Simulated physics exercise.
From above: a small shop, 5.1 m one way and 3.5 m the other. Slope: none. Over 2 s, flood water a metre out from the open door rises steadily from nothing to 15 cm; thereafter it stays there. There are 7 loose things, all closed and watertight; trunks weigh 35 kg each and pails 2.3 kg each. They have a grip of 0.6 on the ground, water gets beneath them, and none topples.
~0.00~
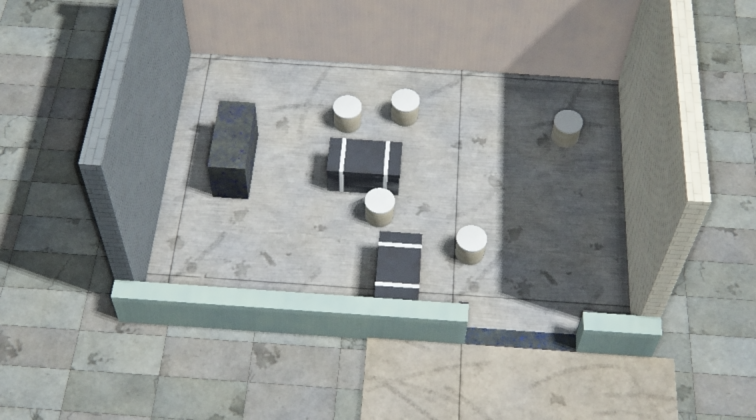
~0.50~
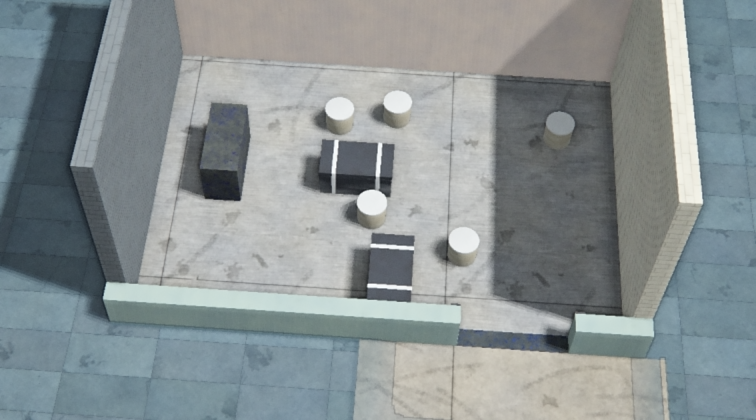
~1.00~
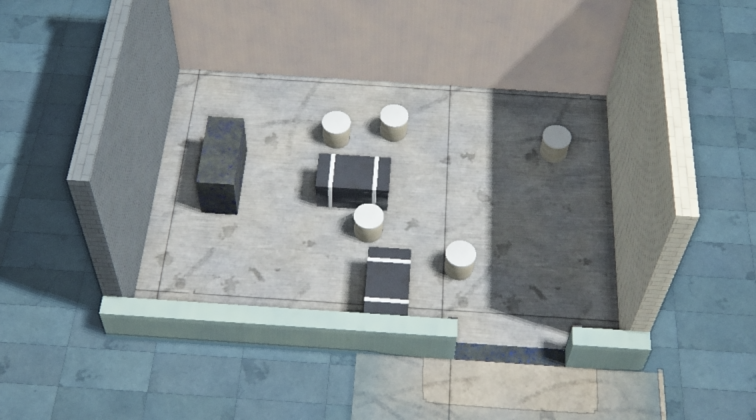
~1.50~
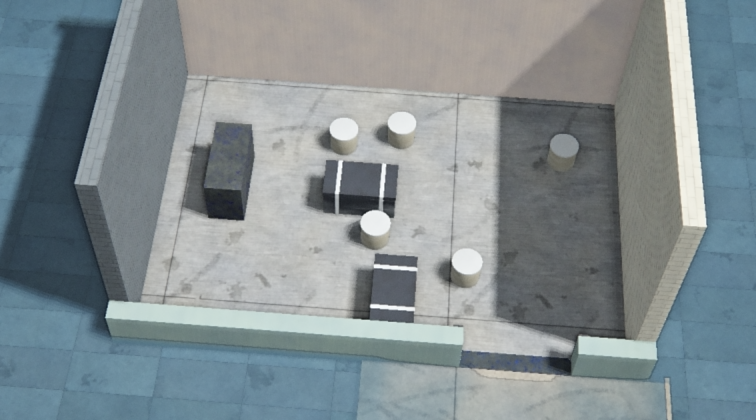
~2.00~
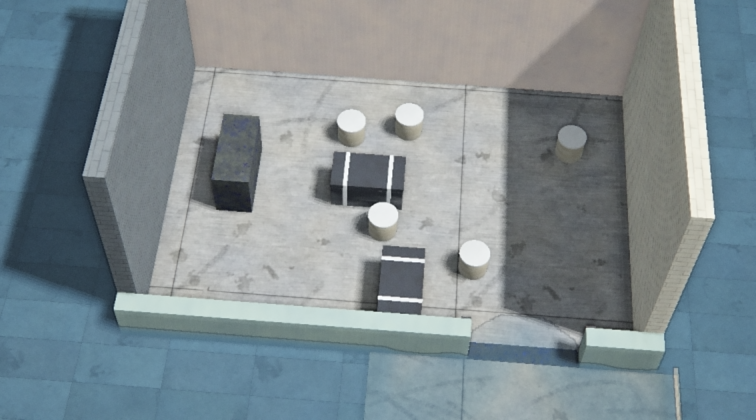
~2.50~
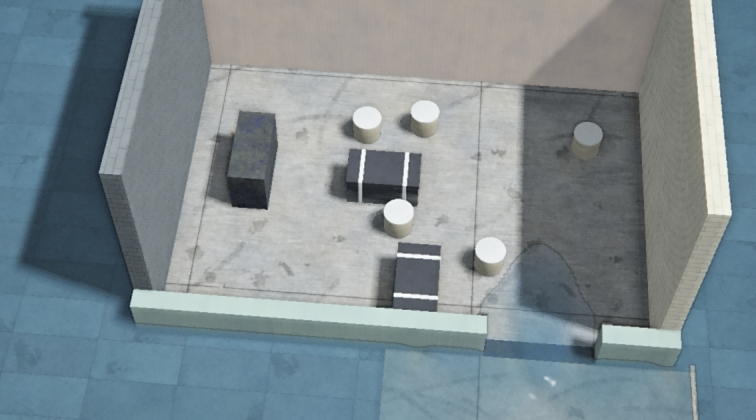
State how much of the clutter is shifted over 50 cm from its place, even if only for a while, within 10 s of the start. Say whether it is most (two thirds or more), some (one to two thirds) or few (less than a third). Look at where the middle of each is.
Some.
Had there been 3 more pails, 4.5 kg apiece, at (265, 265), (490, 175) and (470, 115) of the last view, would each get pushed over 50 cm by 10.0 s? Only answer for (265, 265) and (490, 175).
In that order: Short of it, past it.
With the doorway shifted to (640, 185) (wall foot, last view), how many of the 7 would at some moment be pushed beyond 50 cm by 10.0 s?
In that case the number is 5.
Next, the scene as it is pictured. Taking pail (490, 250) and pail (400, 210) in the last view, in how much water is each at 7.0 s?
Roughly 5 and 2 cm.
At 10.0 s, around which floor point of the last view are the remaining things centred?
Near (344, 172).
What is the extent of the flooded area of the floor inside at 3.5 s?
Wet: Near 5.0 m2.
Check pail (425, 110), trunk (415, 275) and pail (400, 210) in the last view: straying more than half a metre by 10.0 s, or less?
Same order as the question: Greater, smaller, smaller.
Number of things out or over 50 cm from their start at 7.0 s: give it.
2 in all.
After 3.5 s 1 of 7 are over 50 cm from their spots; 0 afloat.
After 4.5 s 1 of 7 are over 50 cm from their spots; 1 afloat.
After 7.0 s 2 of 7 are over 50 cm from their spots; 3 afloat.
After 10.0 s 4 of 7 are over 50 cm from their spots, and 4 have been at some point; 3 afloat.
